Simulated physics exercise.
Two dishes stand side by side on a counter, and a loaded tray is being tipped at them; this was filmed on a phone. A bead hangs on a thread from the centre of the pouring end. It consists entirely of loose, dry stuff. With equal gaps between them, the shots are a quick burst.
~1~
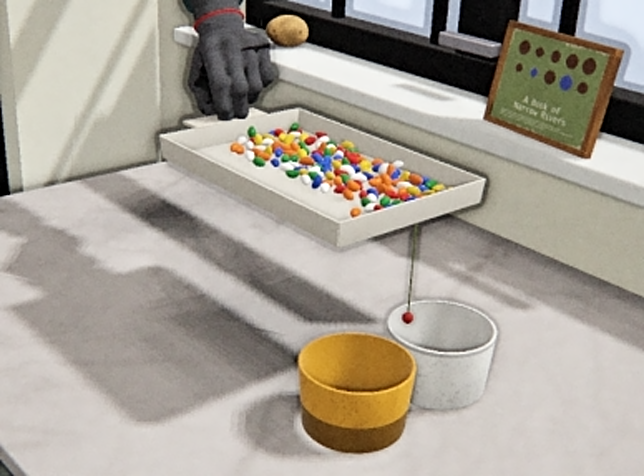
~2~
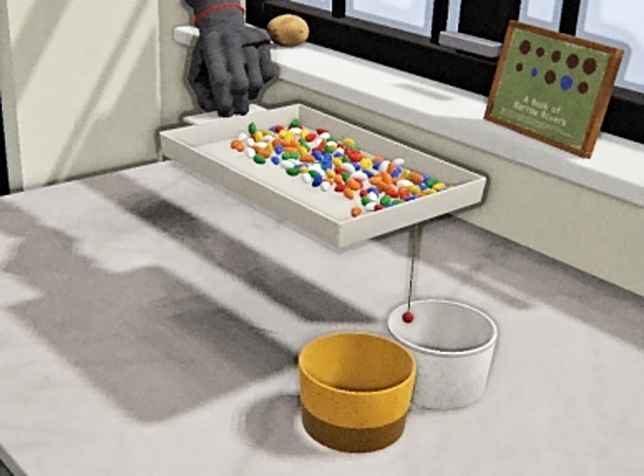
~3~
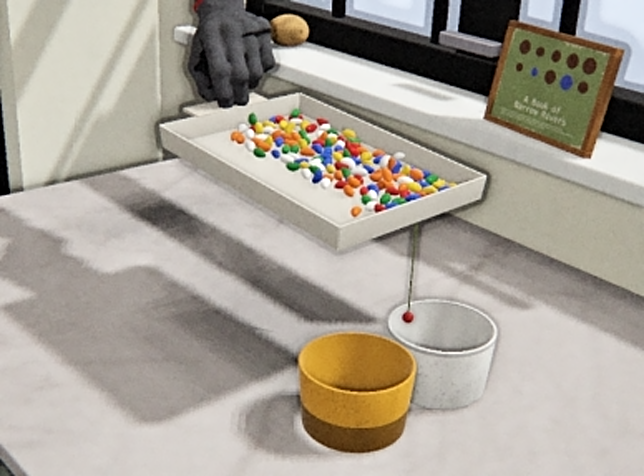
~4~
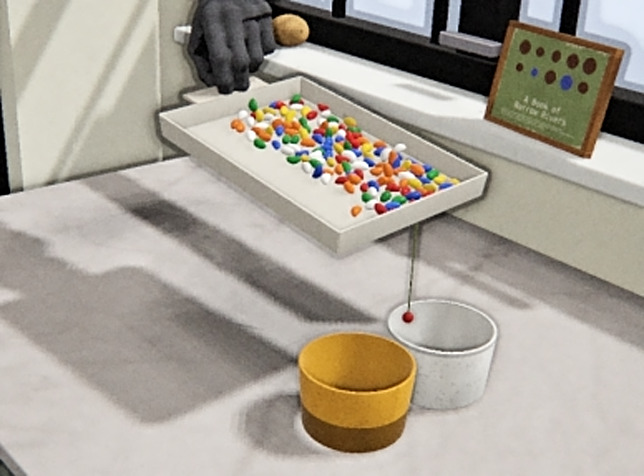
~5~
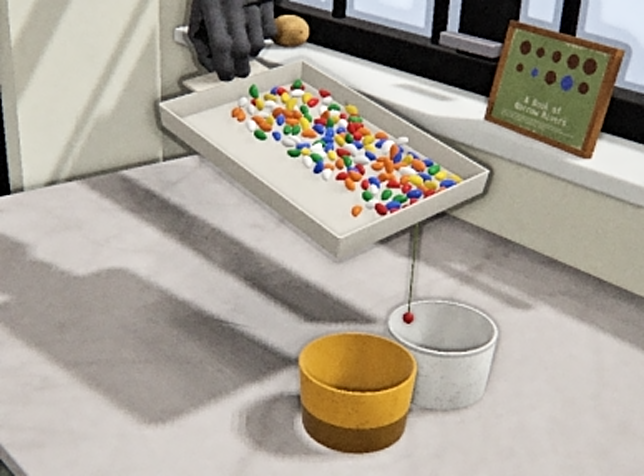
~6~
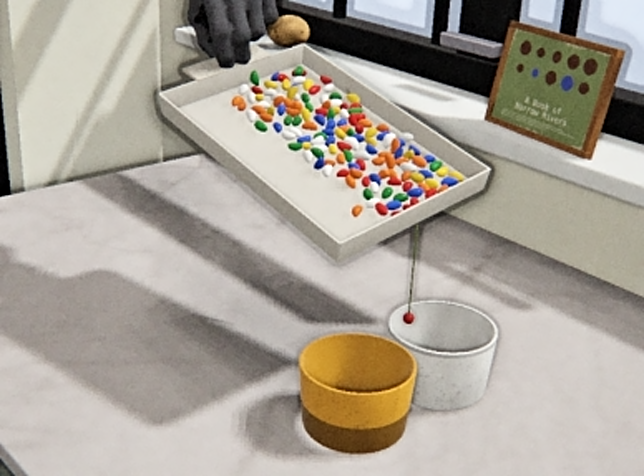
We see a gloved hand gripping a pale tray of colourful jelly beans above an orange dish and a white dish; the hand gradually tilts the tray, its left front corner dipping slightly, while the beans stay on it.
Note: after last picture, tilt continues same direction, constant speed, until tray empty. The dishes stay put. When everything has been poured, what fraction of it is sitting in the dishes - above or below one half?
Well, most of the load lands in the dishes, as it turns out.
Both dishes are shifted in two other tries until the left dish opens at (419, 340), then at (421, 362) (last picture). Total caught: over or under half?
At place one the minor share; at place two the minor share.
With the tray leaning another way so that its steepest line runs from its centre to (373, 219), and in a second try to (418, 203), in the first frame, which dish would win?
Going by the two slopes in order, it's the left-side one and then the right-side one.
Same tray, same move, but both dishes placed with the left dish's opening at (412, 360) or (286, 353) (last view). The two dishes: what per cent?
It would be roughly 30 per cent, followed by roughly 50 per cent.
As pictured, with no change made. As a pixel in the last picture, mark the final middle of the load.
Somewhere close to (351, 410) in the last picture.
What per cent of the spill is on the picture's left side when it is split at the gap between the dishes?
It works out to some 70 per cent.
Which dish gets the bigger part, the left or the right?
More finishes in the dish at left.
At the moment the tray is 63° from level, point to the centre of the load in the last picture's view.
Close to (347, 199).
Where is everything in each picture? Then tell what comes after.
Corners of the pouring end at (340, 221) and (482, 179), level; middle of the load at (337, 166), jelly beans; left dish at (395, 414); right dish at (479, 373); bead on its thread at (408, 318), in the first picture.
Corners of the pouring end at (340, 222) and (482, 178), level; middle of the load at (338, 163), in the second picture.
Corners of the pouring end at (340, 225) and (483, 176), tipped barely, lowest at the left corner; middle of the load at (338, 158), in the third picture.
Corners of the pouring end at (340, 231) and (484, 173), tipped a little, lowest at the left corner; middle of the load at (339, 149), in the fourth picture.
Corners of the pouring end at (340, 236) and (486, 171), tipped a little, lowest at the left corner; middle of the load at (340, 141), in the fifth picture.
Corners of the pouring end at (340, 241) and (487, 169), tipped clearly, lowest at the left corner; middle of the load at (340, 134); left dish at (396, 414); right dish at (480, 373), in the sixth picture.
Soon after the last picture, tray tipped steeply; nearly all on the tray; a stray few in the air.
A little later, tray tipped past a quarter turn; about two thirds on the tray; about a quarter in the left dish; a stray few outside both; a small part in the air.
Later still, tray tipped past a quarter turn; most in the left dish; a small part outside both.
At rest, tray tipped past a quarter turn; most in the left dish; none in the right dish; a small part outside both.
